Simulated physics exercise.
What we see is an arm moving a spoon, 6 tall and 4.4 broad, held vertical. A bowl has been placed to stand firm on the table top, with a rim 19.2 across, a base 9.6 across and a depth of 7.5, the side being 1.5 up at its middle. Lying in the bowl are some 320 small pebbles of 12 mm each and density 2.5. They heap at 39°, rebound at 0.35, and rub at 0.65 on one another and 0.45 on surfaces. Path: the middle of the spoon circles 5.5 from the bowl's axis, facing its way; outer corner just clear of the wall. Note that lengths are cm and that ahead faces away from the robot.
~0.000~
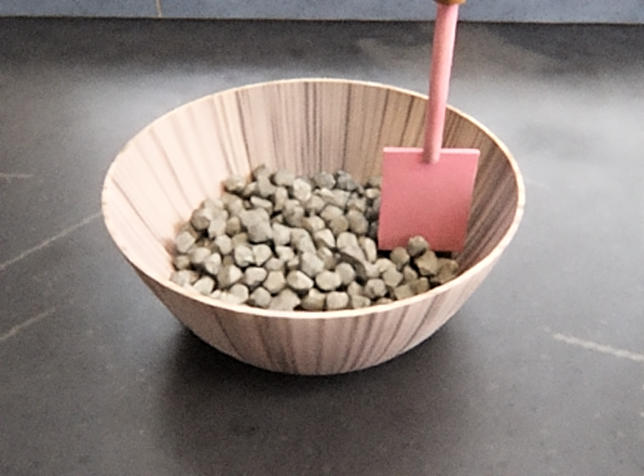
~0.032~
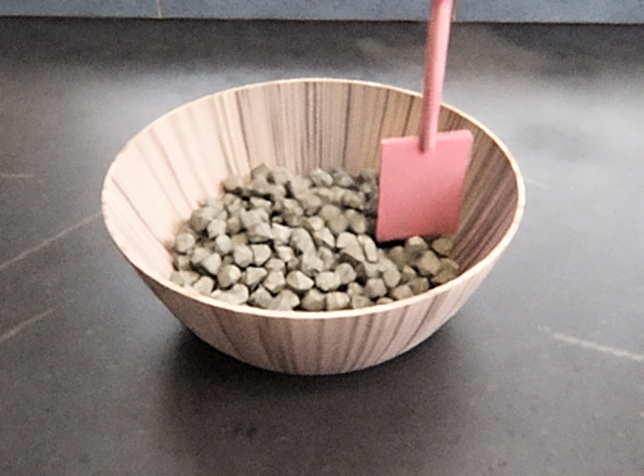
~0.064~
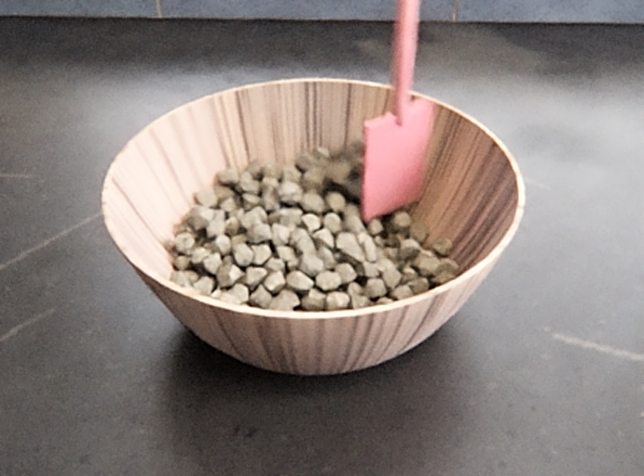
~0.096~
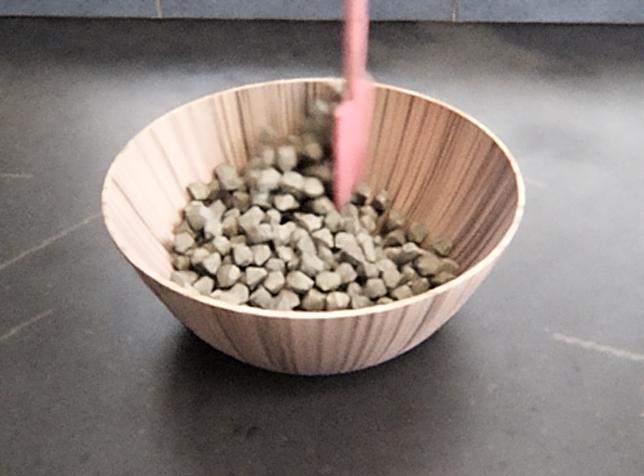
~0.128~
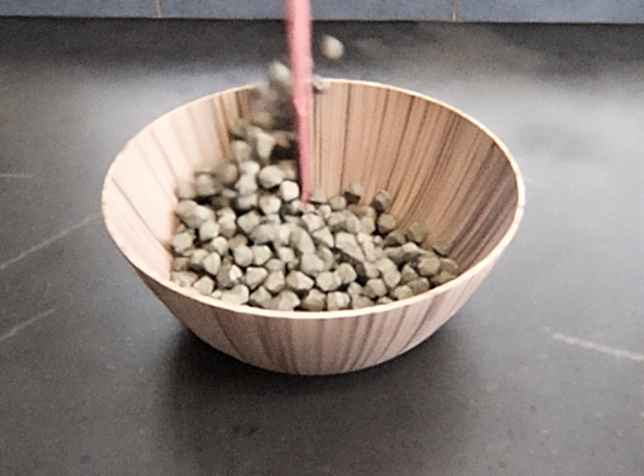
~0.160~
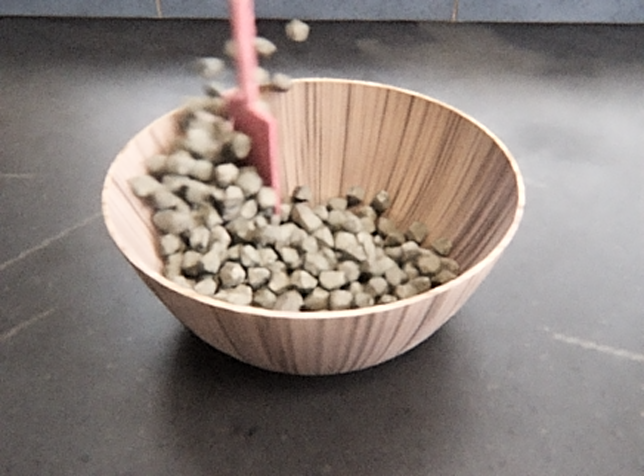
A wide, wood-grained bowl sits on a dark grey countertop with pale streaks, seen from the front and slightly above by a still camera, with a bluish strip behind. Grey-brown, pebble-like pieces partly fill it, and a pink, flat-bladed spoon stands upright in them at the right. The spoon sweeps leftward along the back, turning edge-on and piling pieces up at the left while several fly above the rim.
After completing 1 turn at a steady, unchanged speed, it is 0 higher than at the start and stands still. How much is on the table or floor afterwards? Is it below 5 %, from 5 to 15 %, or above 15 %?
Above 15 %.
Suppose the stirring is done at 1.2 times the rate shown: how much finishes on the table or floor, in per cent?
It would come to around 25 percent.
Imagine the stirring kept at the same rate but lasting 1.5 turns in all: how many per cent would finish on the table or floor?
I'd expect around 35 per cent.
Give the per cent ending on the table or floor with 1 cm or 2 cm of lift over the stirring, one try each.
Roughly 15 percent, then roughly 15 percent.
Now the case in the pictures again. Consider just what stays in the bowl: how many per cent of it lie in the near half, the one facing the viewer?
I'd put it near 35 per cent.
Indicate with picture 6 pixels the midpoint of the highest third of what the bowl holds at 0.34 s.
Close to pixel (422, 264).
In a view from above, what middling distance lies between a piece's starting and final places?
Near 7 cm.
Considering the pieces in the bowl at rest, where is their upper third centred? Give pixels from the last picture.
Roughly pixel (357, 177).
After 0.25 s, 215° round, highest piece 10 above the table; 296 in the bowl, 20 in flight or on the tool.
After 0.34 s, 299° round, highest piece 11 above the table; 276 in the bowl, 11 on the table or floor, 29 in flight or on the tool.
After 0.58 s, 0° round, highest piece 7 above the table; 248 in the bowl, 68 on the table or floor.
After 1.28 s, 0° round, highest piece 7 above the table; 248 in the bowl, 68 on the table or floor.
At rest, 248 in the bowl, 68 on the table or floor. That is 22 % on the table or floor.
